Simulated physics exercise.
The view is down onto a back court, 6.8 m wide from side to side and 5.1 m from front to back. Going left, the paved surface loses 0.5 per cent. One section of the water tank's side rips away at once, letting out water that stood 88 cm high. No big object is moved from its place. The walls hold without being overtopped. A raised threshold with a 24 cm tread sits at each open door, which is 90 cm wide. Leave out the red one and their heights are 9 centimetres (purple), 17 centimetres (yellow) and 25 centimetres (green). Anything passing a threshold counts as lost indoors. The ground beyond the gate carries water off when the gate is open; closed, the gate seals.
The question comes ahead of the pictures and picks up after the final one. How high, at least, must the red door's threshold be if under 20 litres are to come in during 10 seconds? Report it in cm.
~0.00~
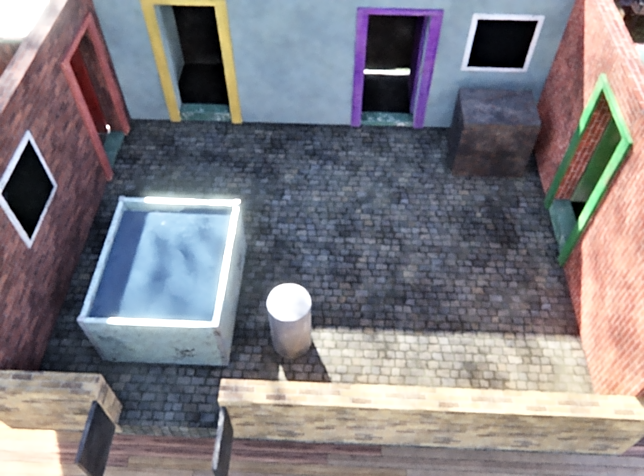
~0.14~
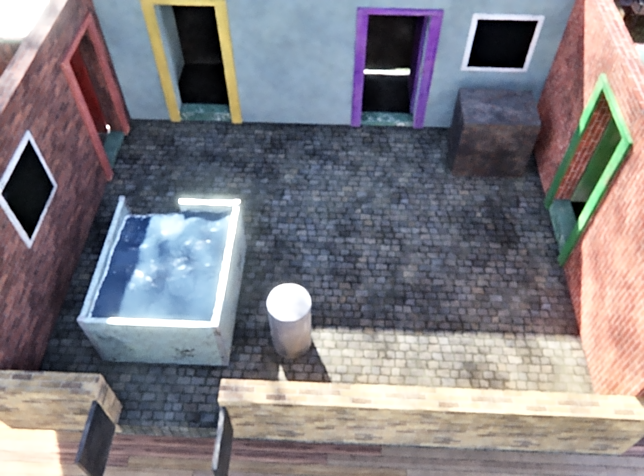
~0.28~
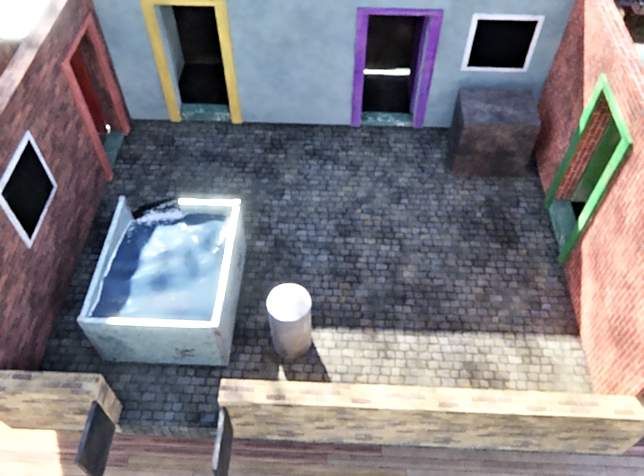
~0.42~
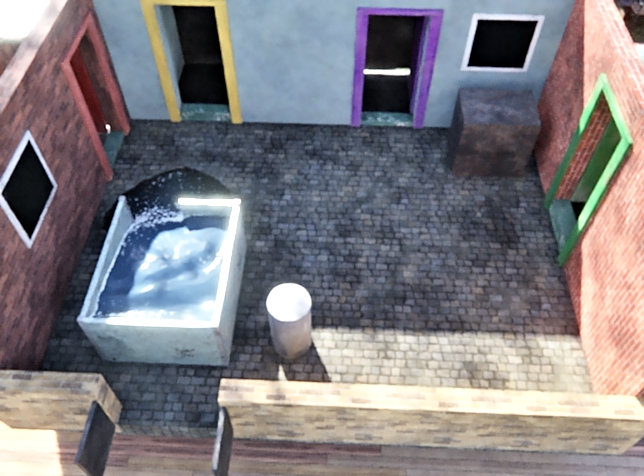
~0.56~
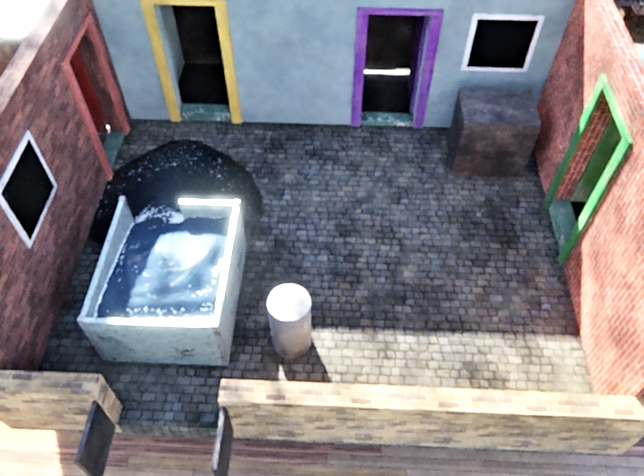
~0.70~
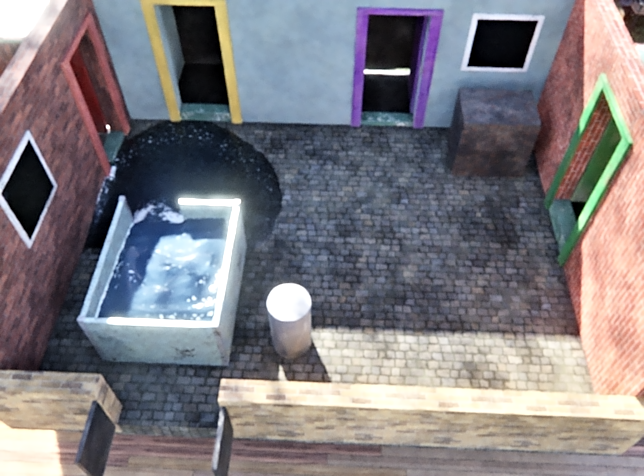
I would say about 23 cm.
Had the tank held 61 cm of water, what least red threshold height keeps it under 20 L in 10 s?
Then a height close to 16 cm.
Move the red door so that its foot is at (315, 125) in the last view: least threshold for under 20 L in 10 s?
It needs about 9.5 cm.
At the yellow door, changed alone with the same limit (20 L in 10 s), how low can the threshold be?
At the yellow door you'd want roughly 28 cm.
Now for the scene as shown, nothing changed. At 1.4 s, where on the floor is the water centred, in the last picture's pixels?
My guess is close to (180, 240).
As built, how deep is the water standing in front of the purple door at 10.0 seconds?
About 6.5 centimetres deep.
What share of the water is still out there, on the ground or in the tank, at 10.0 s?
About 82 in every hundred.
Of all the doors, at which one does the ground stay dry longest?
That would be the green door.
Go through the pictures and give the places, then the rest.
The first frame shows still water, 88 cm deep, in the water tank at (166, 261); the red door at (100, 105) is dry.
In the second frame, the gap is on the far side, the front 0.3 m out at a hidden place; the back of the water tank holds 88 cm.
In the third frame, the gap is on the far side, the front 0.9 m out at a hidden place; the back of the water tank holds 88 cm.
In the fourth frame, water pours out on the far side and has run 1.5 m, to (180, 172); about 8 cm deep outside, 81 cm at the back.
In the fifth frame, water pours out on the far side and has run 2.1 m, to (184, 144); about 5 cm deep outside, 73 cm at the back.
In the sixth frame, the gap is on the far side, the front 2.7 m out at (176, 122); the back of the water tank holds 76 cm; water is at the red door at (100, 105).
After 1.4 s water covers 25 % of the floor, deepest (54 cm) near (131, 120); 19 cm at the red door, 14 litres in over its 9 cm threshold.
After 3.0 s water covers 35 % of the floor, deepest (28 cm) near (131, 120); 20 cm at the red door, 106 litres in over its 9 cm threshold.
After 10.0 s water covers 95 % of the floor, deepest (10 cm) near (151, 391); 8 cm at the red door, 229 litres in over its 9 cm threshold.
At the red door as built, the water arrived by 0.7 s and peaked near 23 cm at 2.0 s.
Run again over the same 10 s with other heights there, 40 litres in over 19.5 cm, 10 litres over 26.5 cm. The limit of 20 litres is kept from about 23 cm up.
